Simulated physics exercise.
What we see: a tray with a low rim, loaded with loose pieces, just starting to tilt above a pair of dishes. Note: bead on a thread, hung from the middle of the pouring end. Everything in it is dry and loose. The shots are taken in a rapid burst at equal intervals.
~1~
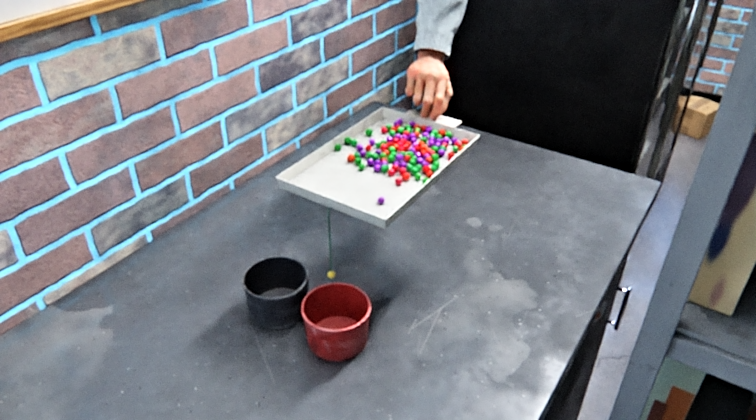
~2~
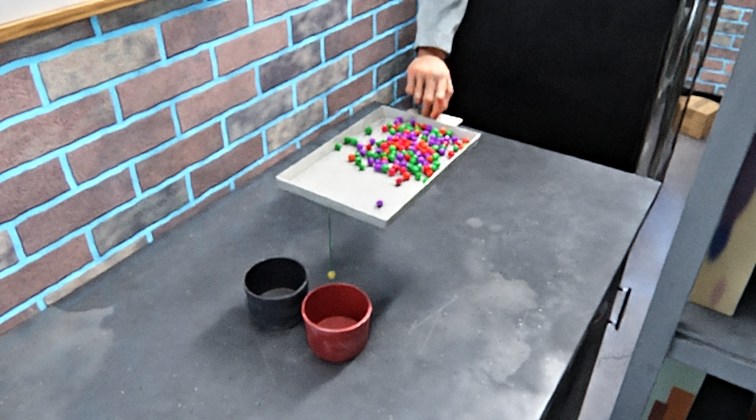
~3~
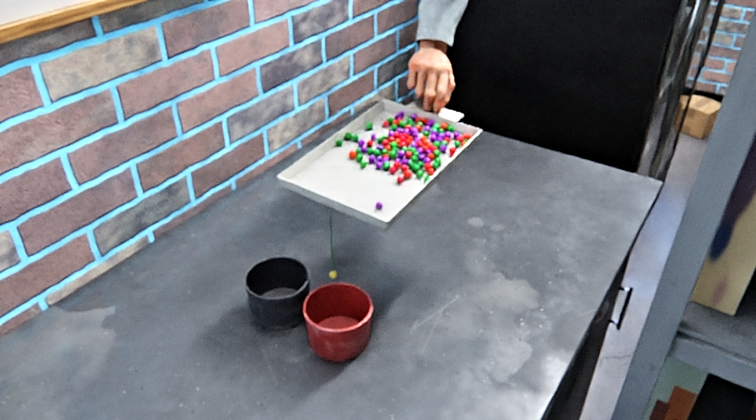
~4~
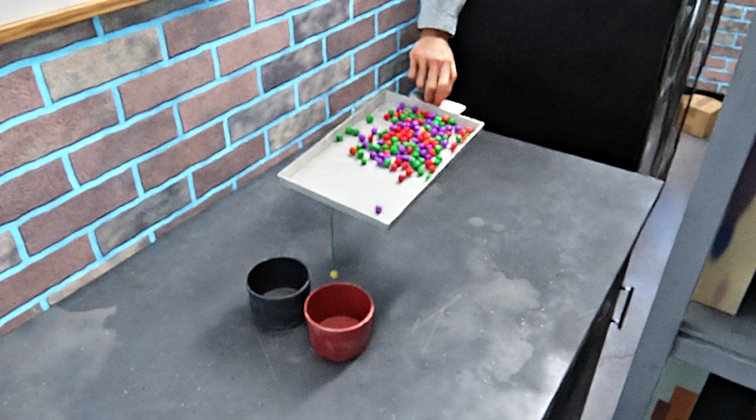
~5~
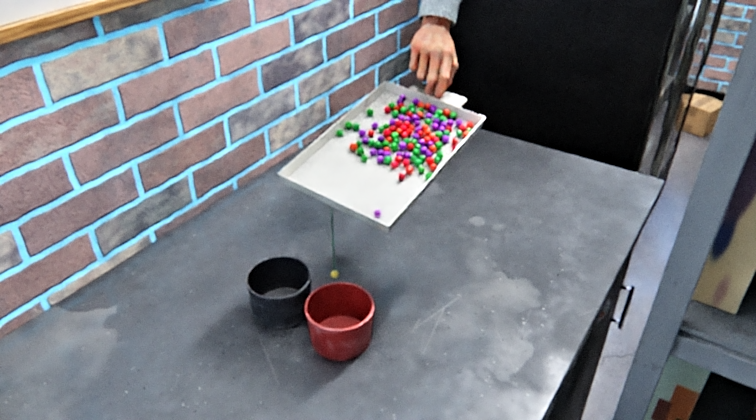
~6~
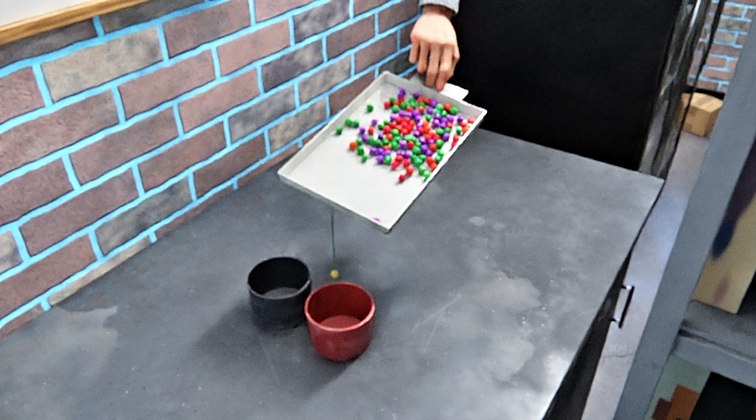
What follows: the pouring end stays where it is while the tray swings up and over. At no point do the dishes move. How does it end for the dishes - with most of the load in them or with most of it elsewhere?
Most of the load misses the dishes.
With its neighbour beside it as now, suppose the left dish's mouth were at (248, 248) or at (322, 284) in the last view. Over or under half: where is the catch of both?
Placing 1: A minority of it. Placing 2: A majority of it.
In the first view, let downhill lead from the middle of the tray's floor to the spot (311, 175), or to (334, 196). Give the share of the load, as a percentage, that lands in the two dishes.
The first comes to 60 %, while the second comes to 70 %.
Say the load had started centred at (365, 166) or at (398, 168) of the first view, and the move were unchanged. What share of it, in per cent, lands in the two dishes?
Around 30 then around 20 per cent.
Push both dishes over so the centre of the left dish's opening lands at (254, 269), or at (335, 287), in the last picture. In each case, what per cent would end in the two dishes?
About 0% on the first try and 80% on the second.
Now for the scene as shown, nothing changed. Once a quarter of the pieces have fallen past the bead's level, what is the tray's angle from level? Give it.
It has tipped about 80 degrees.
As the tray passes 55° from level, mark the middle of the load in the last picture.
I'd put the middle close to (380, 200).
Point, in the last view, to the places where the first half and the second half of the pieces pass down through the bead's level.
(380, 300), then (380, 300).
Soon after the last picture, tray tipped steeply; nearly all on the tray; a stray few in the right dish; a stray few outside both; a stray few in the air.
A little later, tray tipped right over; about a quarter on the tray; about a quarter in the right dish; about a third outside both; about a quarter in the air.
Later still, tray tipped past a quarter turn; about a quarter in the right dish; most outside both.
By the end, tray tipped past a quarter turn; about a quarter in the right dish; none in the left dish; most outside both.
